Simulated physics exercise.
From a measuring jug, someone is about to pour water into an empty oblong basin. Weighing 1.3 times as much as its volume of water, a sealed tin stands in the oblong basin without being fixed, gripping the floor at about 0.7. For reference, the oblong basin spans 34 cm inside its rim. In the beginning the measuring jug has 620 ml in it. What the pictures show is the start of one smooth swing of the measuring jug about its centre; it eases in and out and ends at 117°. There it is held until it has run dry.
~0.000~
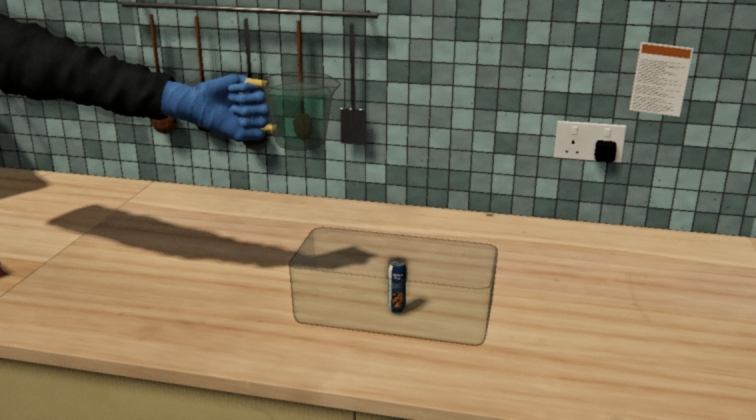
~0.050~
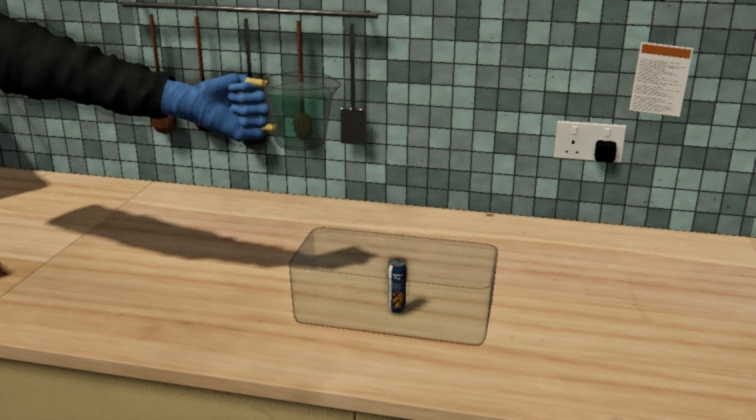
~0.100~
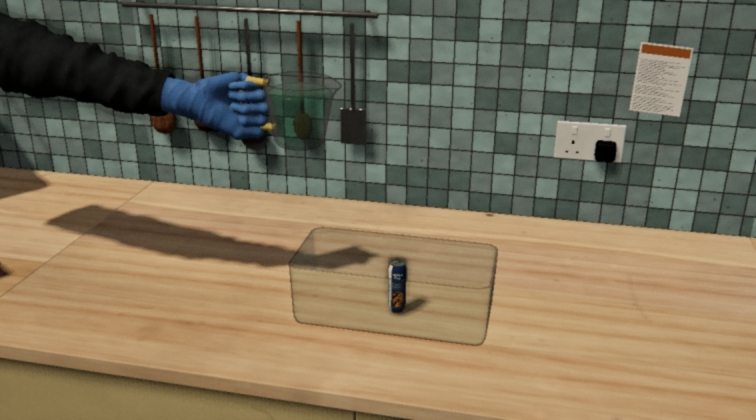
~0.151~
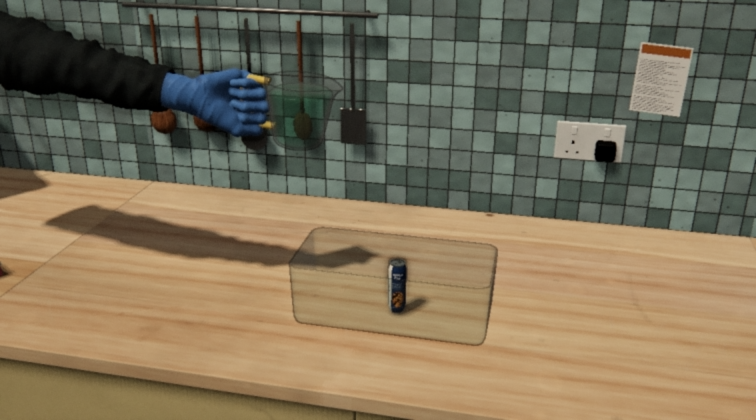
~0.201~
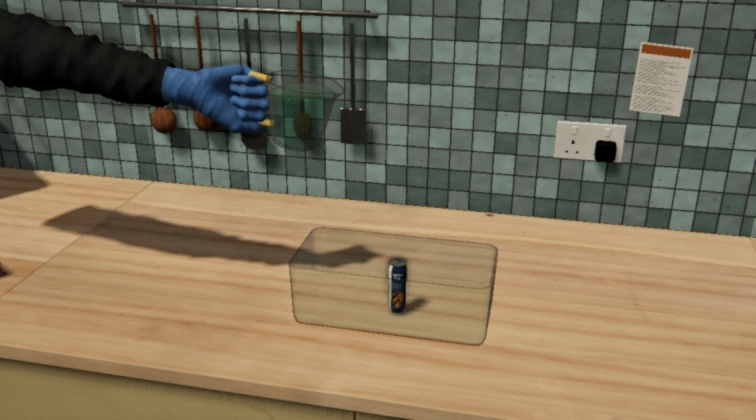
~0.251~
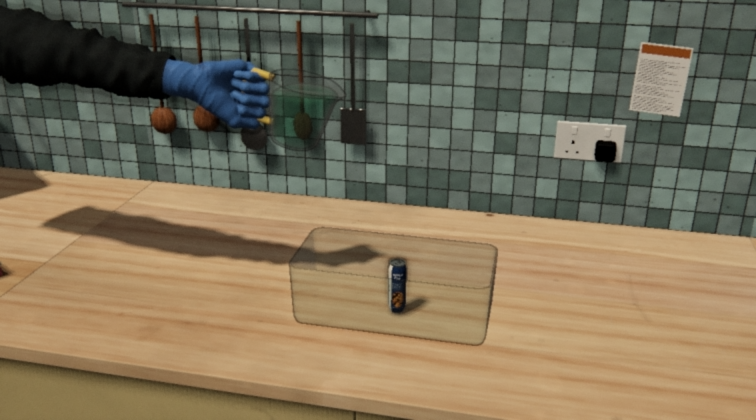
A blue-gloved hand slowly tilting a clear measuring jug slightly rightward above a wooden counter, where a small tin stands motionless in a transparent basin.
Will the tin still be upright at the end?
No: It overbalances.
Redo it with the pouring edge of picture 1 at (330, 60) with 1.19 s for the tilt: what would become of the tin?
Result: Tin tipped over.
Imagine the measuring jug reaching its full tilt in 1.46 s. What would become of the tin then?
It tumbles over, then.
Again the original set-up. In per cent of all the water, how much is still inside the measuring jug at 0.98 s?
6 %.
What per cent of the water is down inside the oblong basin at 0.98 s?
Near 70 per cent of the total.
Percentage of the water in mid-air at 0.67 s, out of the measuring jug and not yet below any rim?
Share: Roughly 32 per cent.
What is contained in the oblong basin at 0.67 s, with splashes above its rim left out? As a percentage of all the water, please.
I'd put it near 6 percent.
After 0.67 s the tilt is 74° and 62 per cent is still to pour; the tin stands where it began.
After 0.98 s the tilt is 111° and 6 per cent is still to pour; the tin stands where it began.
After 1.30 s the tilt is 117° and 0 per cent is still to pour; the tin lies on its side.
After 1.65 s the tilt is 117° and 0 per cent is still to pour; the tin lies on its side.
In the end the tin lies on its side.
